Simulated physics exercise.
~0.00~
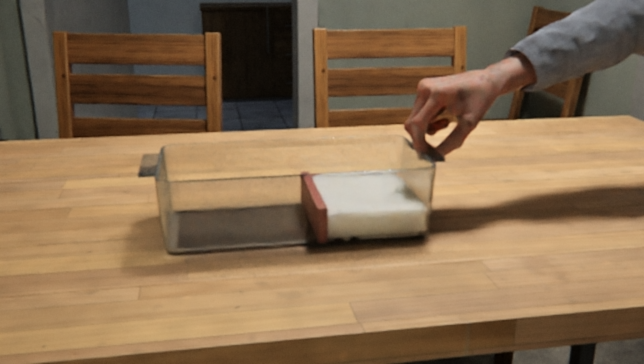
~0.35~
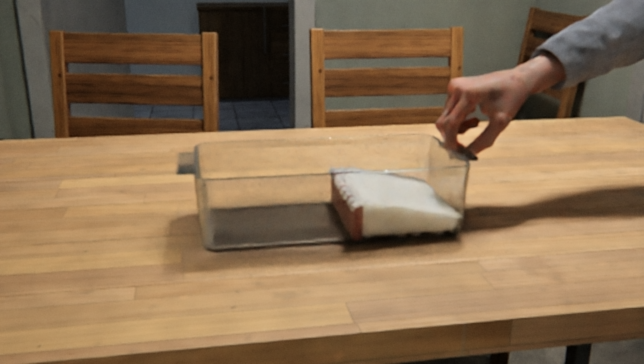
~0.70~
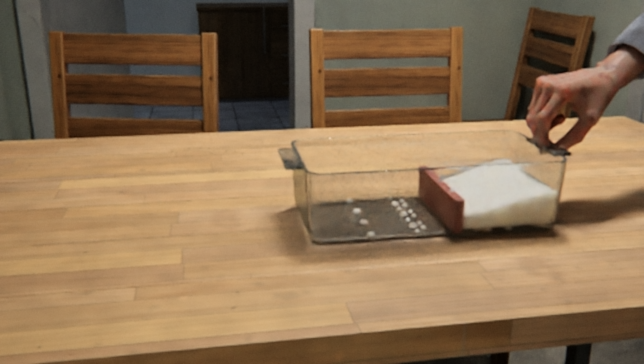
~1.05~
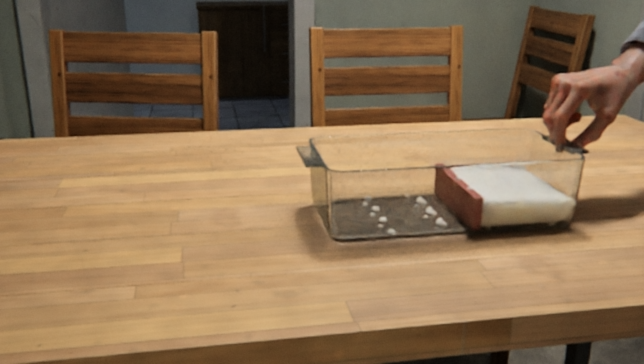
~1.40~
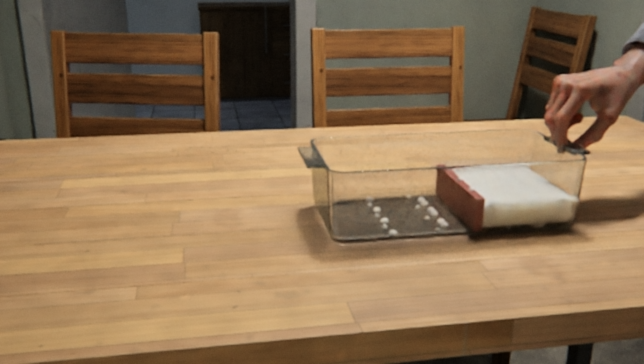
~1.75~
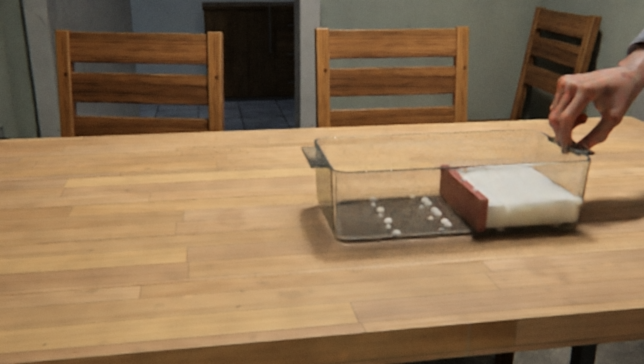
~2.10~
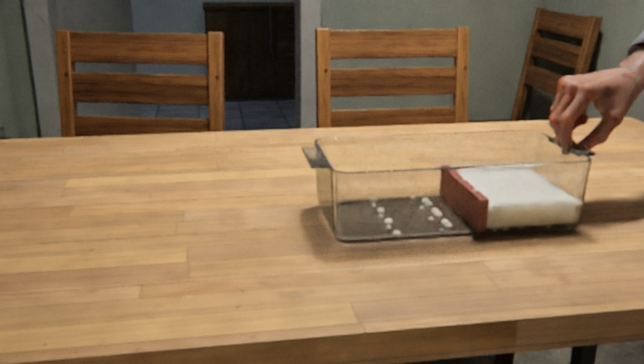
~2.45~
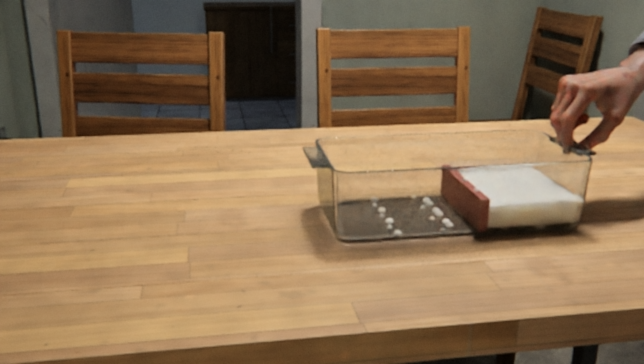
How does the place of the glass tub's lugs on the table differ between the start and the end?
The lugs start nearer the middle of the table and end well to the right, since the hand has drawn the tub that way.
A hand draws a divided glass tub rightwards, and milk drops end in its left part.
